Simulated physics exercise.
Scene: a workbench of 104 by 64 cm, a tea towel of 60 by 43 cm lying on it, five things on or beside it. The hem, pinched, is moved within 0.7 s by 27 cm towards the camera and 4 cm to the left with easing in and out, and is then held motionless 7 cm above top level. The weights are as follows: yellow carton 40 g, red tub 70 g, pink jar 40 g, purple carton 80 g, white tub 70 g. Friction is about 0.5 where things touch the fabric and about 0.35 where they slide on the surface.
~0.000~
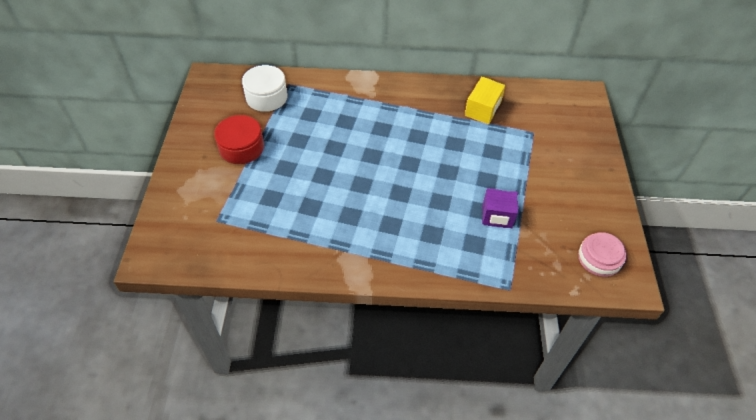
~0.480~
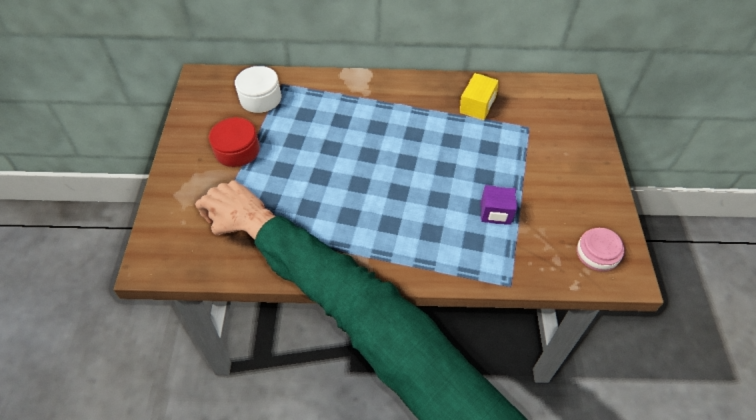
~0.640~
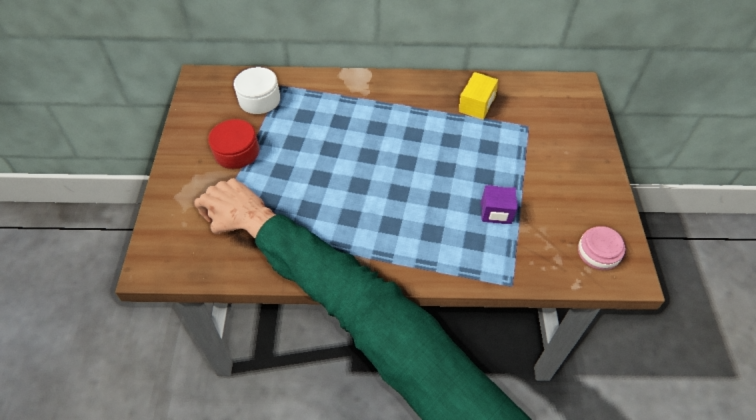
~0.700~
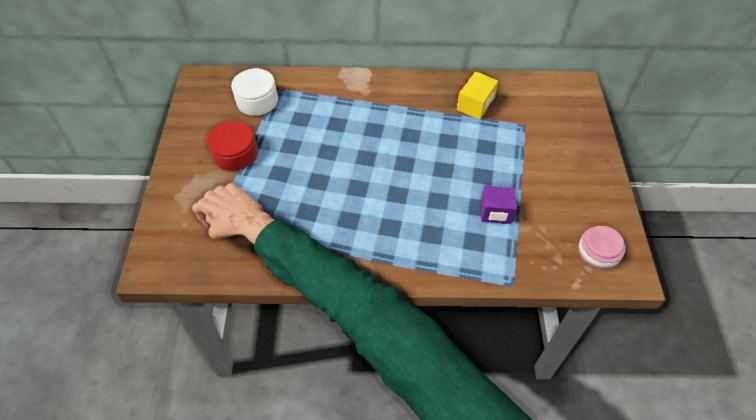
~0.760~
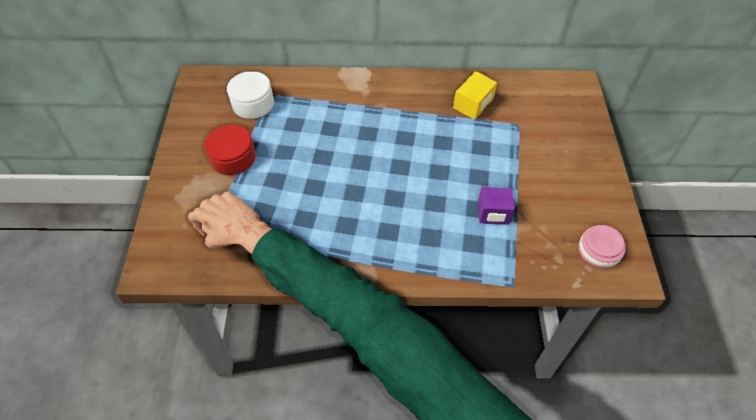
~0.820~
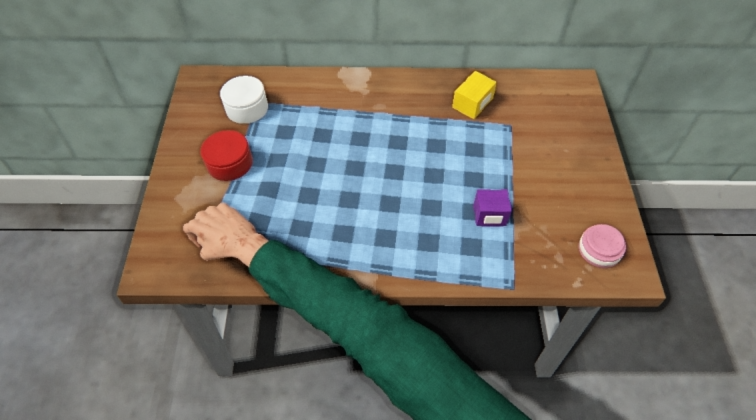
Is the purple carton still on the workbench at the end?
Most likely it never leaves the surface.
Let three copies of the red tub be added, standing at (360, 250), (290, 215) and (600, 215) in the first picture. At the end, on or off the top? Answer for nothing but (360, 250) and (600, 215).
So the first copy ends up below, while the second copy ends up on top.
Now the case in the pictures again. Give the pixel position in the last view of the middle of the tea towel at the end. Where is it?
(315, 244) or thereabouts.
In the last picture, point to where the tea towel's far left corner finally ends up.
It ends up approximately at (210, 173).
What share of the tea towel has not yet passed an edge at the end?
I'd say close to 75 per cent of it.
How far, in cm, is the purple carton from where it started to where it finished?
Roughly purple carton 15 cm.
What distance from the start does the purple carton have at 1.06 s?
Measured: Purple carton displaced by 8 cm.
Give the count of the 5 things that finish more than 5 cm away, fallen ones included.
That comes to 3 of the things.
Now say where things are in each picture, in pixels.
In the first picture, purple carton (502, 200); tea towel corners (216, 222) (534, 133) (510, 291).
In the second picture, tea towel corners (529, 128) (511, 287); grip (213, 221).
In the third picture, tea towel corners (529, 127) (512, 287); grip (212, 220).
In the fourth picture, red tub (231, 137); white tub (253, 83); tea towel corners (525, 126) (513, 287); grip (211, 225).
In the fifth picture, red tub (228, 141); yellow carton (477, 86); purple carton (498, 198); tea towel corners (519, 125) (514, 288); grip (207, 234).
In the sixth picture, purple carton (494, 200); tea towel corners (511, 125) (514, 290); grip (202, 245).
By 0.9 s, 100 % of the tea towel is still over the top; purple carton 5 cm off its start, white tub 9 cm off its start, red tub 8 cm off its start.
By 1.1 s, 90 % of the tea towel is still over the top; purple carton 9 cm off its start, white tub 15 cm off its start, red tub 14 cm off its start.
By 1.2 s, 80 % of the tea towel is still over the top; purple carton 12 cm off its start at (452, 223), red tub 21 cm off its start at (184, 211), white tub 21 cm off its start at (210, 144).
By 1.3 s, 75 % of the tea towel is still over the top; purple carton 14 cm off its start, red tub 23 cm off its start, white tub 22 cm off its start.
By 2.9 s, 75 % of the tea towel is still over the top; purple carton 14 cm off its start at (446, 227), red tub 23 cm off its start at (180, 218), white tub 22 cm off its start at (208, 150), yellow carton 1 cm off its start at (476, 86).
